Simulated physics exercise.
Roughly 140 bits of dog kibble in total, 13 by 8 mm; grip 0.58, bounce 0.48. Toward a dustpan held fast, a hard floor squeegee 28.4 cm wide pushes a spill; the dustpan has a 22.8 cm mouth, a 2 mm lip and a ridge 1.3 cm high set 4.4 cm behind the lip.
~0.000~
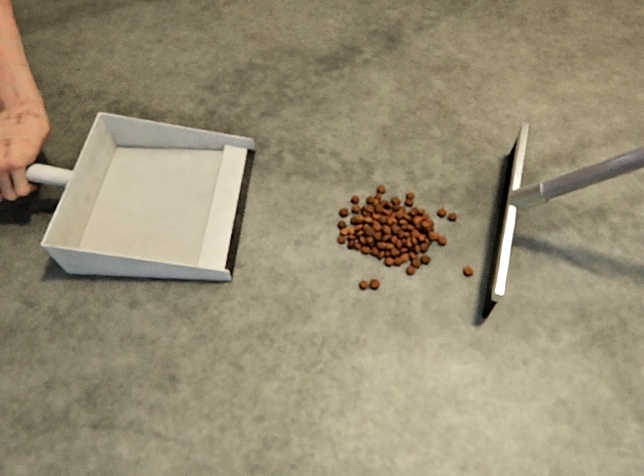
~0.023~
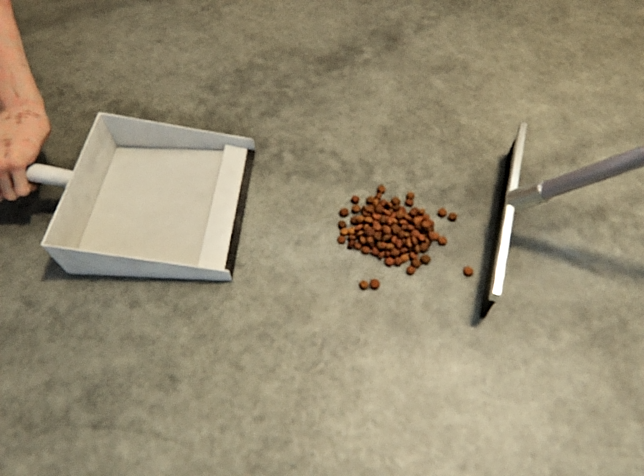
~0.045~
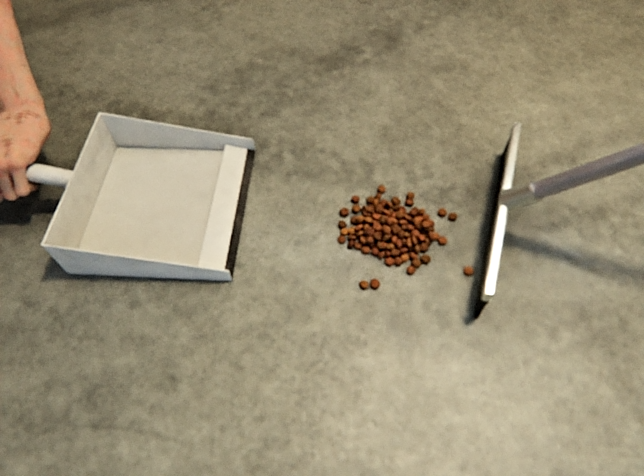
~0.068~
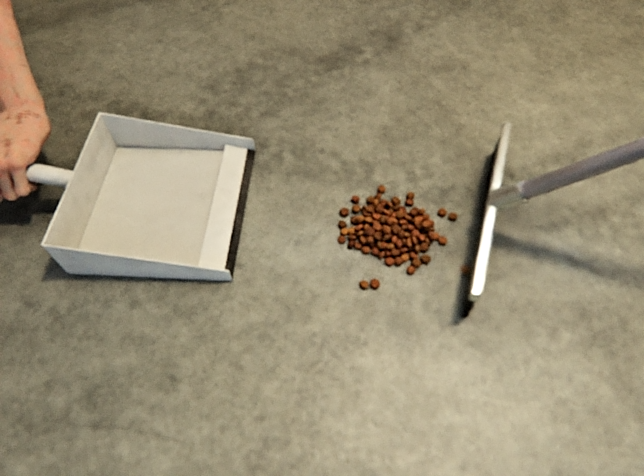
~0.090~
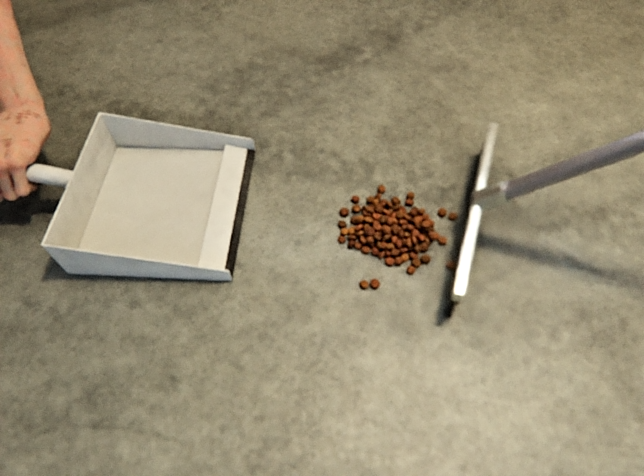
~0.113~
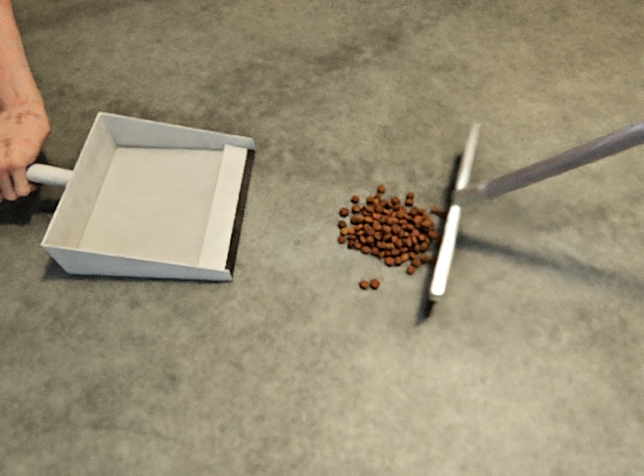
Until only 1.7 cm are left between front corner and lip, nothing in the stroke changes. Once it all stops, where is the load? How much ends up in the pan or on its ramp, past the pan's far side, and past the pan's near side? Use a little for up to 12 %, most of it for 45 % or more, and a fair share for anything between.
In the pan or on its ramp - a fair share; past the pan's far side - a little; past the pan's near side - a little.
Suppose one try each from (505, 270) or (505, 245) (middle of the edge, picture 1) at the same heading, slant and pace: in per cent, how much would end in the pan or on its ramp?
Estimates: 30 percent and 40 percent.
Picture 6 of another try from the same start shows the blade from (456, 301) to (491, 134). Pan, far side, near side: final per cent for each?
Split: Pan = 10, far = 0, near = 5.
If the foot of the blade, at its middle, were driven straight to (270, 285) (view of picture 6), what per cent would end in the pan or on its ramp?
I'd expect around 20 per cent.
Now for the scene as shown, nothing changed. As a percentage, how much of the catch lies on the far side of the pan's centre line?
Some 50 per cent.
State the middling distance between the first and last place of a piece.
I'd put it near 22 cm.
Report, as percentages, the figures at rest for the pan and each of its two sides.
Pan 40; far side 5; near side 5.
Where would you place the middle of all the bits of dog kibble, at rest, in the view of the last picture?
When it all comes to rest, the middle is near (245, 207).
After 0.23 s, middle of the blade 16 cm from the lip; 0 % over the lip, far side 0 %, near side 0 %.
After 0.31 s, middle of the blade 7 cm from the lip; 0 % over the lip, far side 0 %, near side 0 %.
After 0.52 s, middle of the blade 5 cm from the lip; 40 % over the lip, far side 5 %, near side 5 %.
At rest (1.2 s), pan 40 %, far side 5 %, near side 5 %, in front of the lip or behind the blade 50 %.
